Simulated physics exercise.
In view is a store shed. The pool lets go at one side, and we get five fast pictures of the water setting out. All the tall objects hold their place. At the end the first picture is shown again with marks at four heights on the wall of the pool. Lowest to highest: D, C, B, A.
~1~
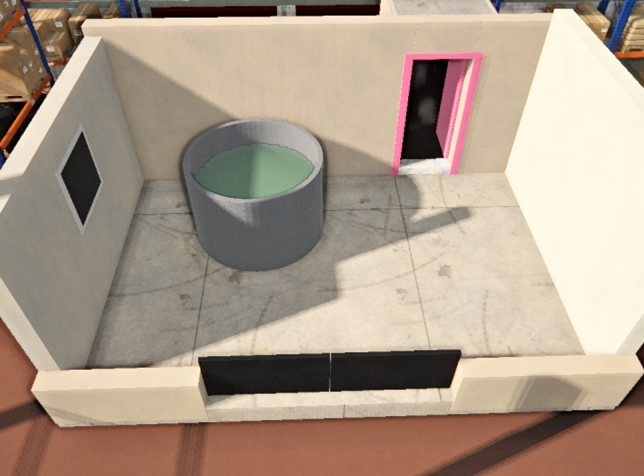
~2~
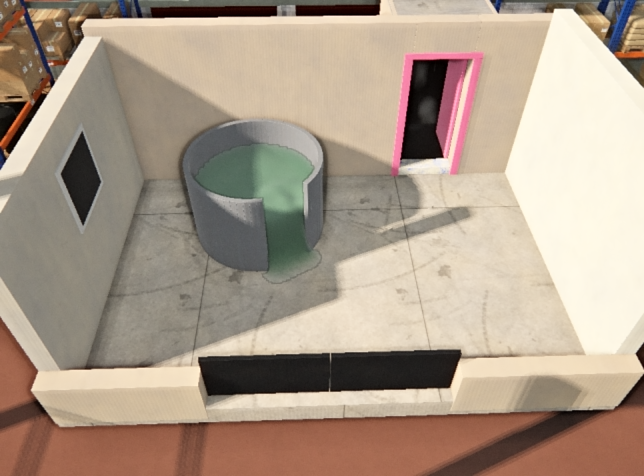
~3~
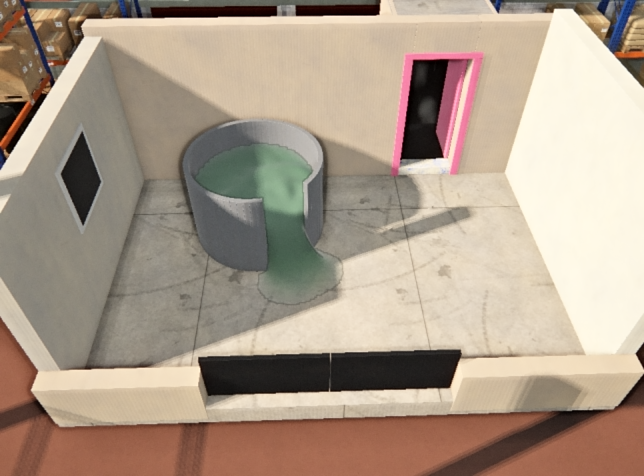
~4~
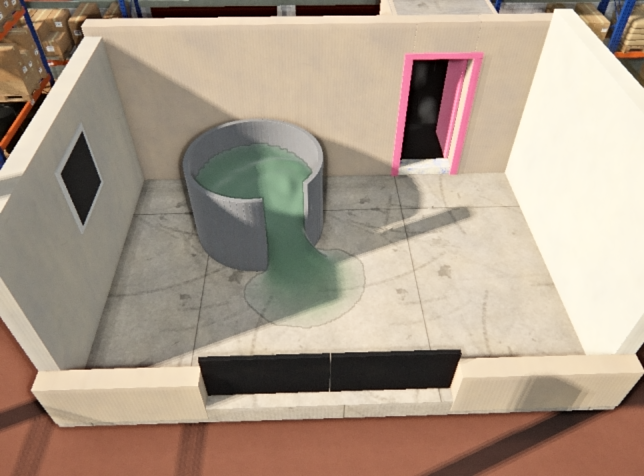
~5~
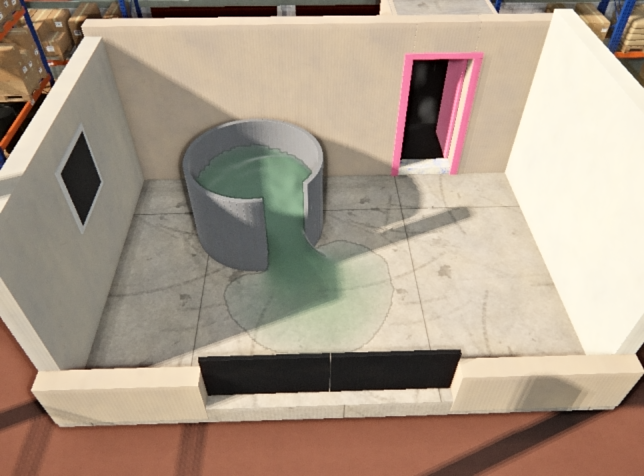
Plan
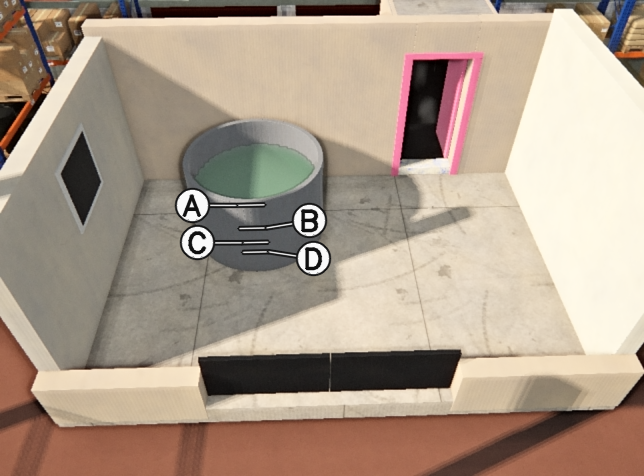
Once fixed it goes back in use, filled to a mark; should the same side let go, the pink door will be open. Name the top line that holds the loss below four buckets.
B is the one.
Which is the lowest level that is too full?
The answer is A.
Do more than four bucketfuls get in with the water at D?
No, not at all.
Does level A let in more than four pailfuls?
Yes, it does.
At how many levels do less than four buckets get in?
Three of the four.
On the marked copy, A at (250, 205); B at (253, 228); C at (254, 242); D at (256, 252); from the bottom up D, C, B, A.
Choosing A, about 11 bucketfuls get in.
Choosing B, a bucket or two gets in.
Choosing C, nothing gets over.
Choosing D, nothing gets over.
